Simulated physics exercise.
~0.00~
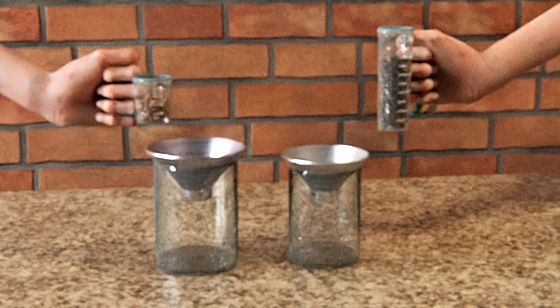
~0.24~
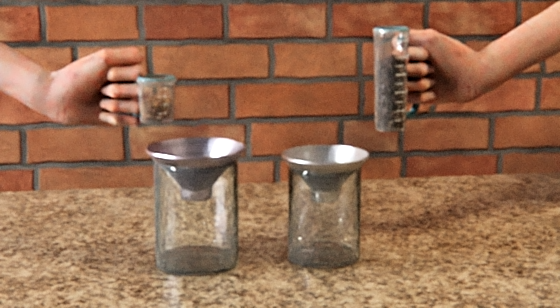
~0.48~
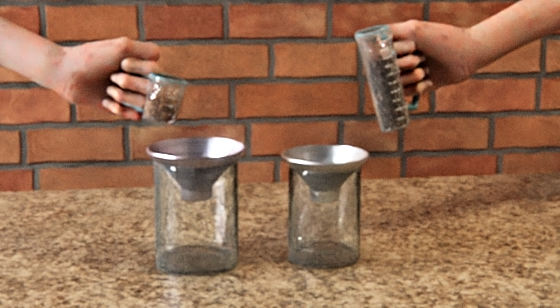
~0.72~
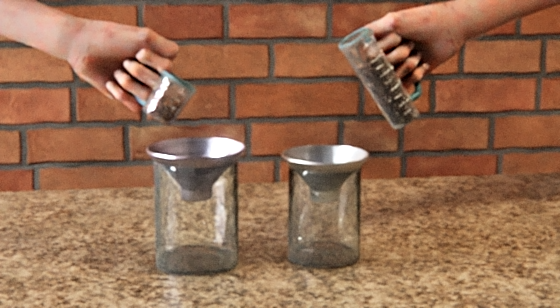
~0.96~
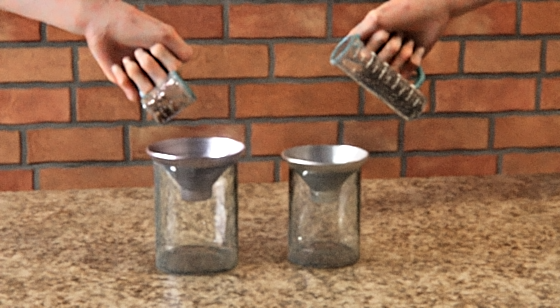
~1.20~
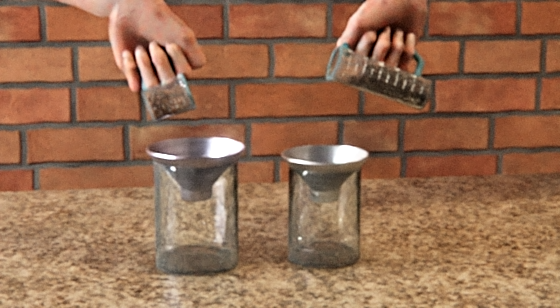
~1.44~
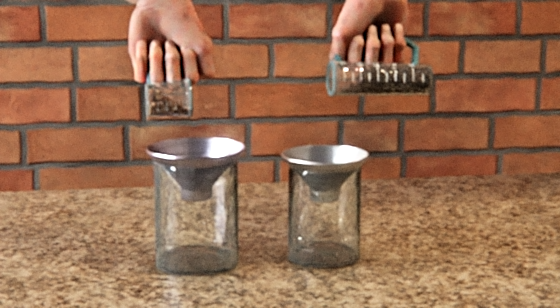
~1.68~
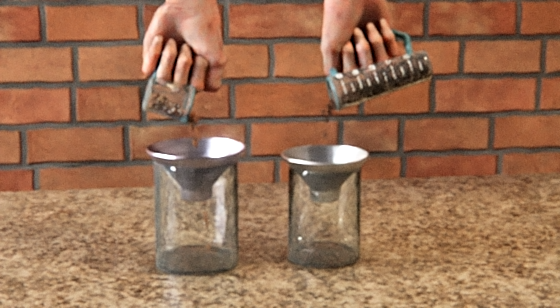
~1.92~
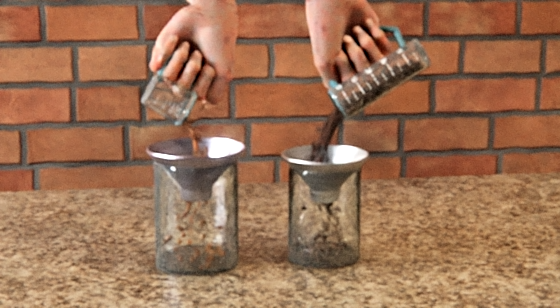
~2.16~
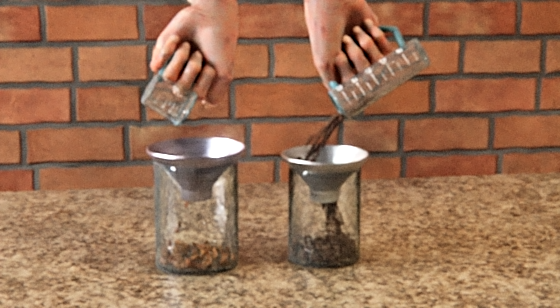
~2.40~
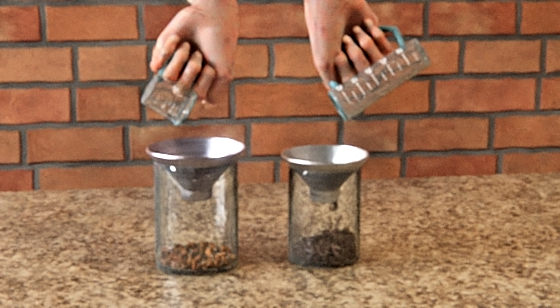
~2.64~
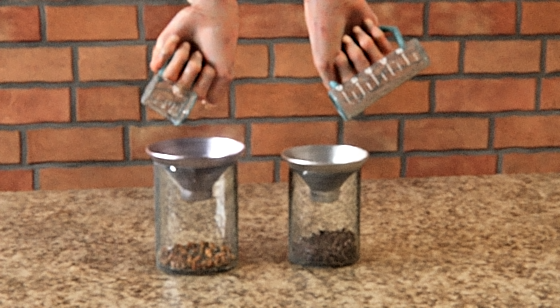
Two hands held small clear cups above two glass jars topped with metal funnels, then tipped them until dark, grainy bits poured out. The left cup emptied first, then the right, and both cupfuls ended up lying at the bottoms of the jars.
